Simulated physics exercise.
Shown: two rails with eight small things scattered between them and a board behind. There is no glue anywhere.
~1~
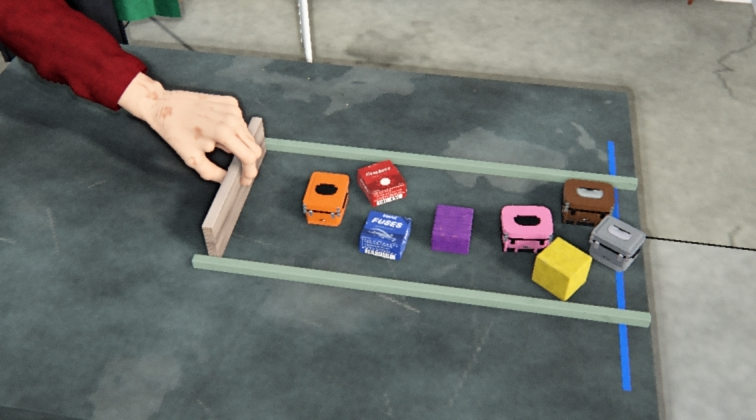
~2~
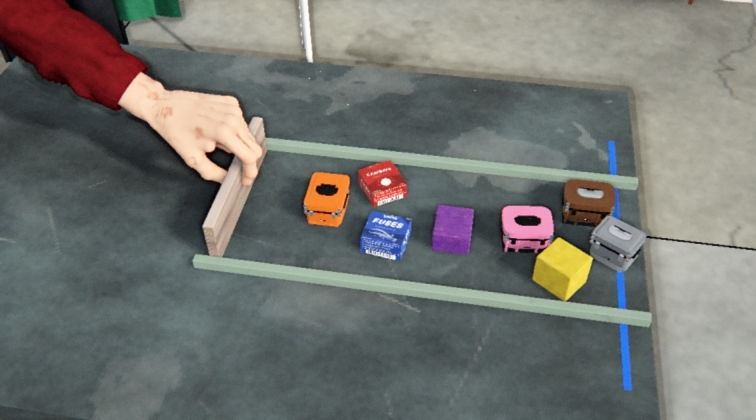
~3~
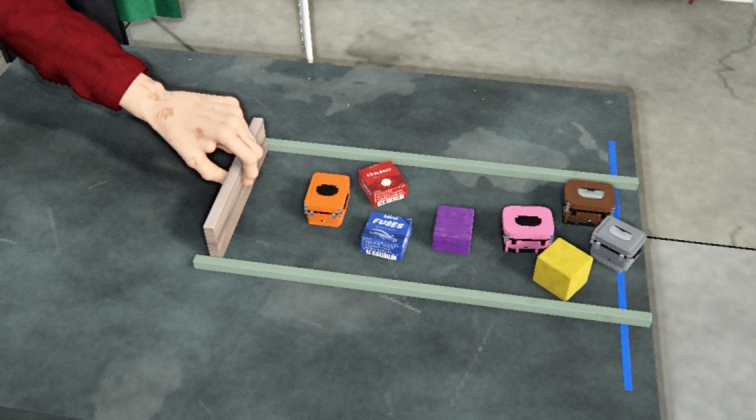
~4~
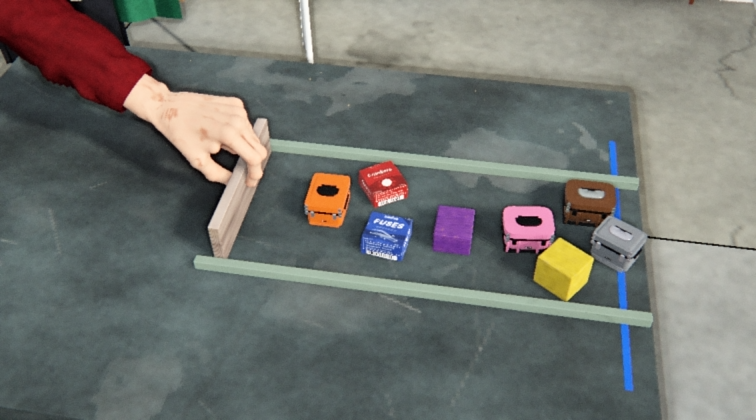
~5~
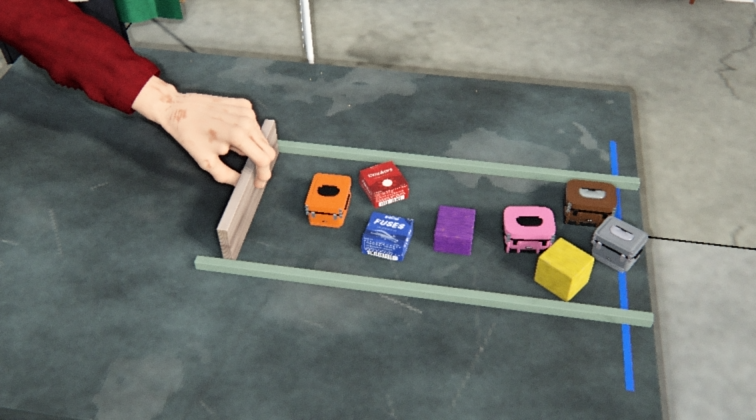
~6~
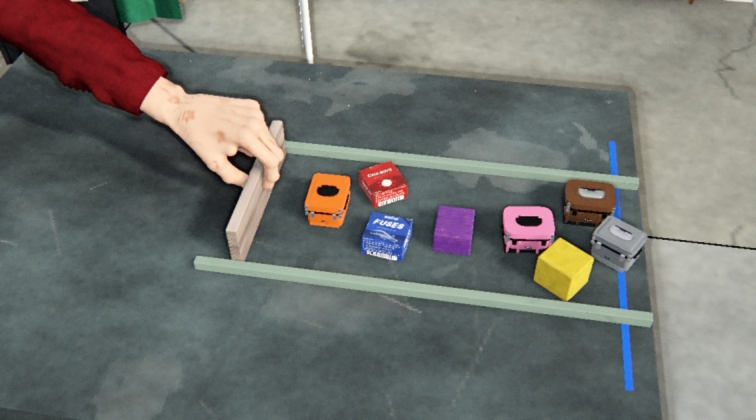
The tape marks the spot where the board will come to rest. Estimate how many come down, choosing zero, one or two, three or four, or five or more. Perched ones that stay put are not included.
Once the board stops, five or more are missing from the table.
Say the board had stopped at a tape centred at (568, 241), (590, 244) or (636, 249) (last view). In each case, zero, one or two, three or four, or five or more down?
1 or 2; at least five; five or more.
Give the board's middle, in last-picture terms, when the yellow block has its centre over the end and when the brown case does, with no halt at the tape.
(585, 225) and (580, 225), roughly.
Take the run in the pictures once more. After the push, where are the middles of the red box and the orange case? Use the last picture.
First (638, 199), then (642, 237).
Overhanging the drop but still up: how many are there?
Overhang count: 3.
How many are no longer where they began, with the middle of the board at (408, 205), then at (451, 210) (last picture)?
4 and 5.
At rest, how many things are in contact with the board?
It touches 3.
Soon after, none off yet; grey case at rest near (618, 245); brown case at rest near (589, 204); yellow block at rest near (563, 269).
Then, one off so far; grey case falling; brown case moved about its own width near (628, 211); yellow block moved about its own width near (626, 282).
At rest, the number that fall off is five or more; fallen, purple block, pink case, yellow block, brown case and grey case.
